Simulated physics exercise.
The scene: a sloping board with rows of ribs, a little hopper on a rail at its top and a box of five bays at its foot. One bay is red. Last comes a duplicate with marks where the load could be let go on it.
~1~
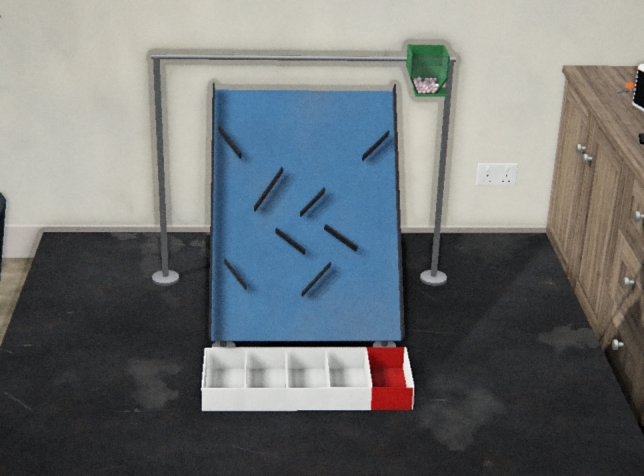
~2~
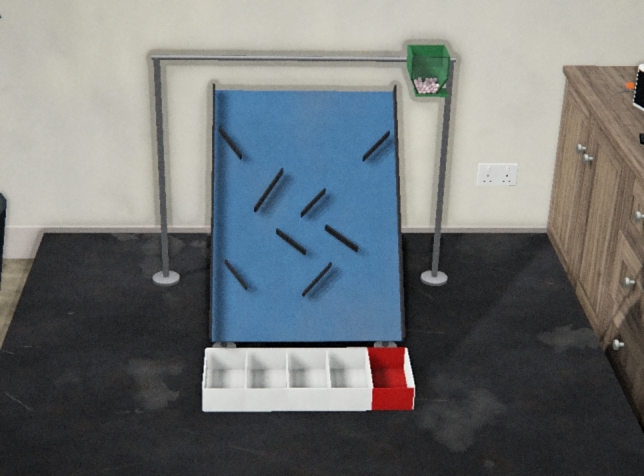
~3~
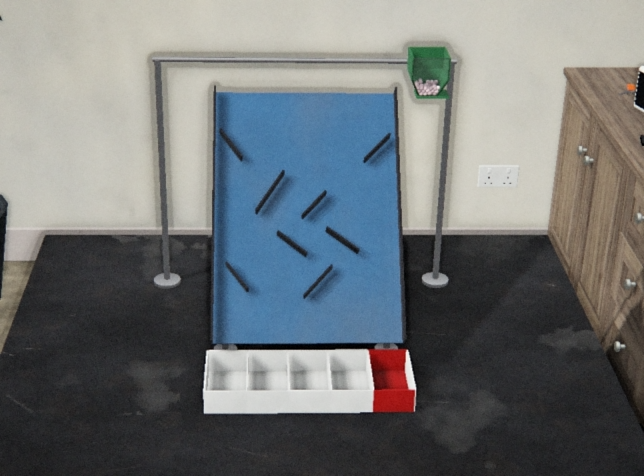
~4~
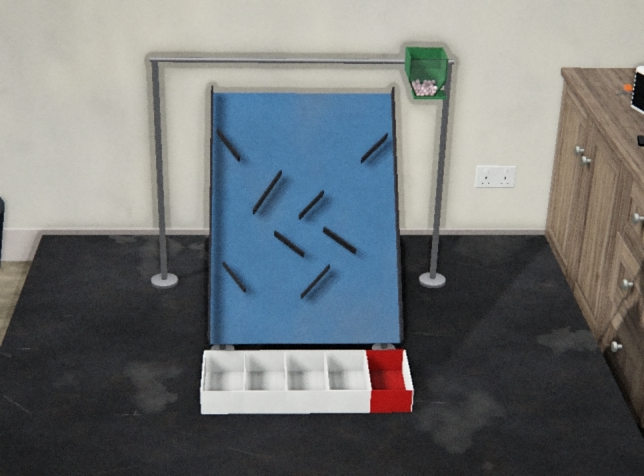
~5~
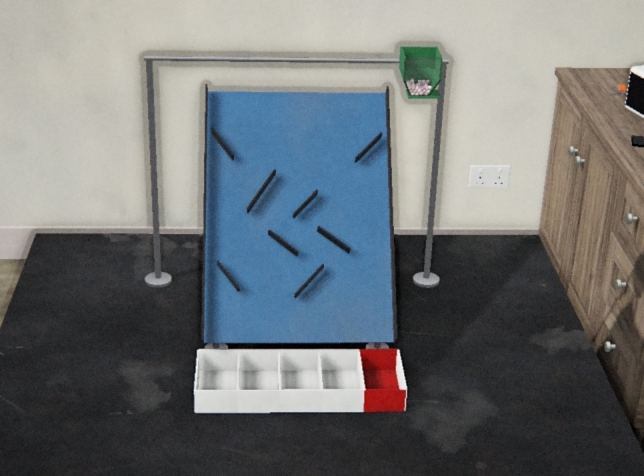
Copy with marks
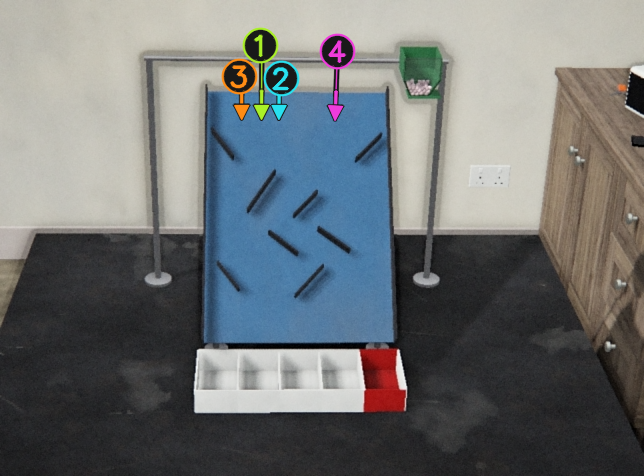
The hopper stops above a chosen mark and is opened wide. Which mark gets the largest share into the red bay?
It is 4.
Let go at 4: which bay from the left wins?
It is the fifth one.
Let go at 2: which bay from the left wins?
It is the second one.
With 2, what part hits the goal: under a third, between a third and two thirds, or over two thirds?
It is under a third.
On the marked copy, mark 1 meets the board at (261, 114); mark 2 meets the board at (278, 114); mark 3 meets the board at (241, 114); mark 4 meets the board at (335, 114).
Choosing 1, a stray few in the red bay, most in other bays, a small part outside the box.
Choosing 2, a small part in the red bay, most in other bays, a small part outside the box.
Choosing 3, none in the red bay, most in other bays, a small part outside the box.
Choosing 4, about two thirds in the red bay, about a quarter in other bays, a small part outside the box.
